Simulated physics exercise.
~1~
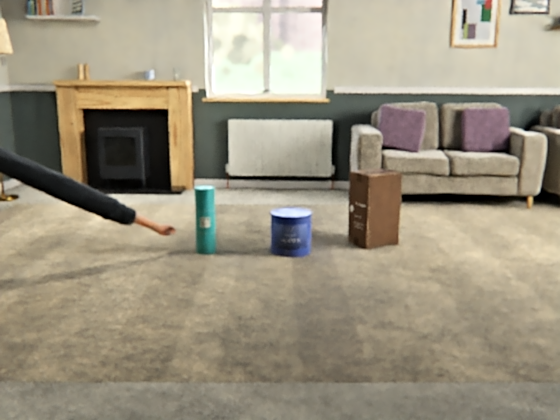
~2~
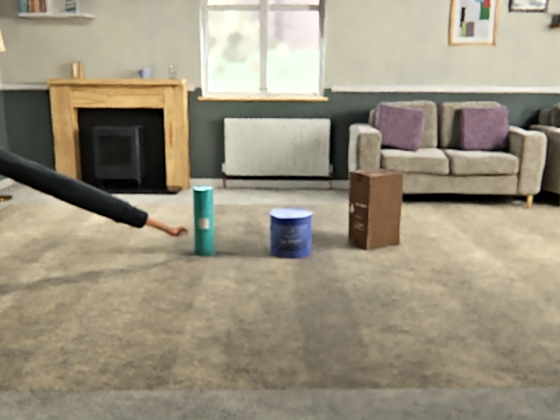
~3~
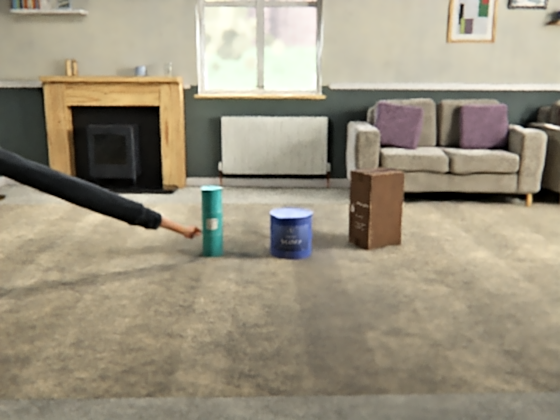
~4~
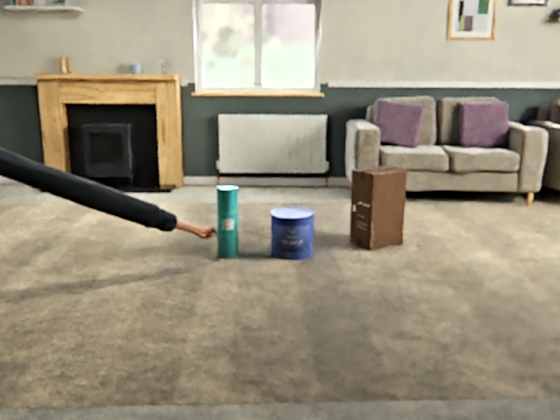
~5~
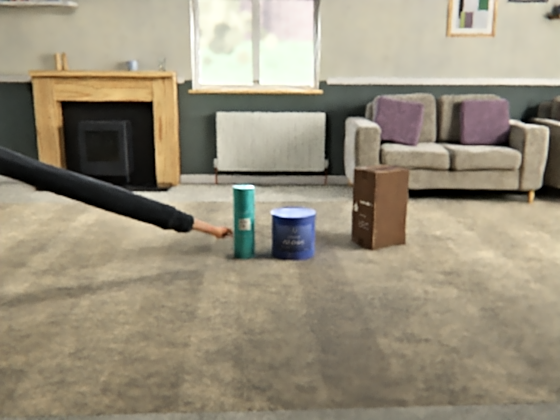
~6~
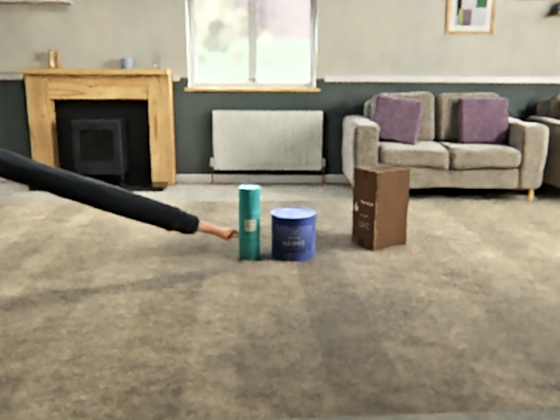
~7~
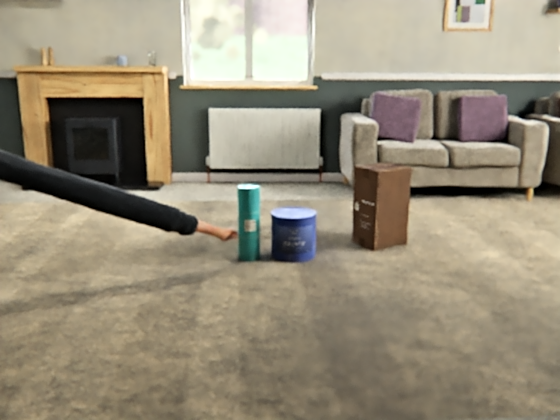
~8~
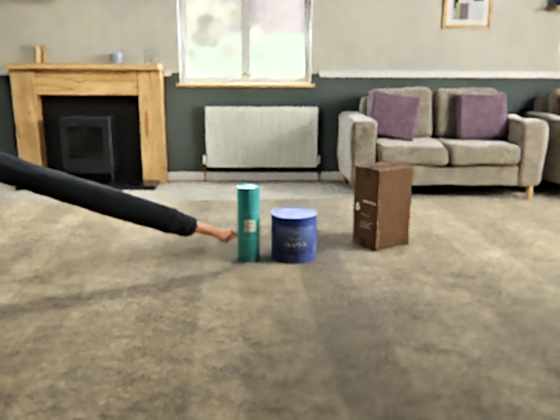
Hand with pointing finger pushing a turquoise canister right across the carpet, then stopping, leaving it upright near a blue pail.
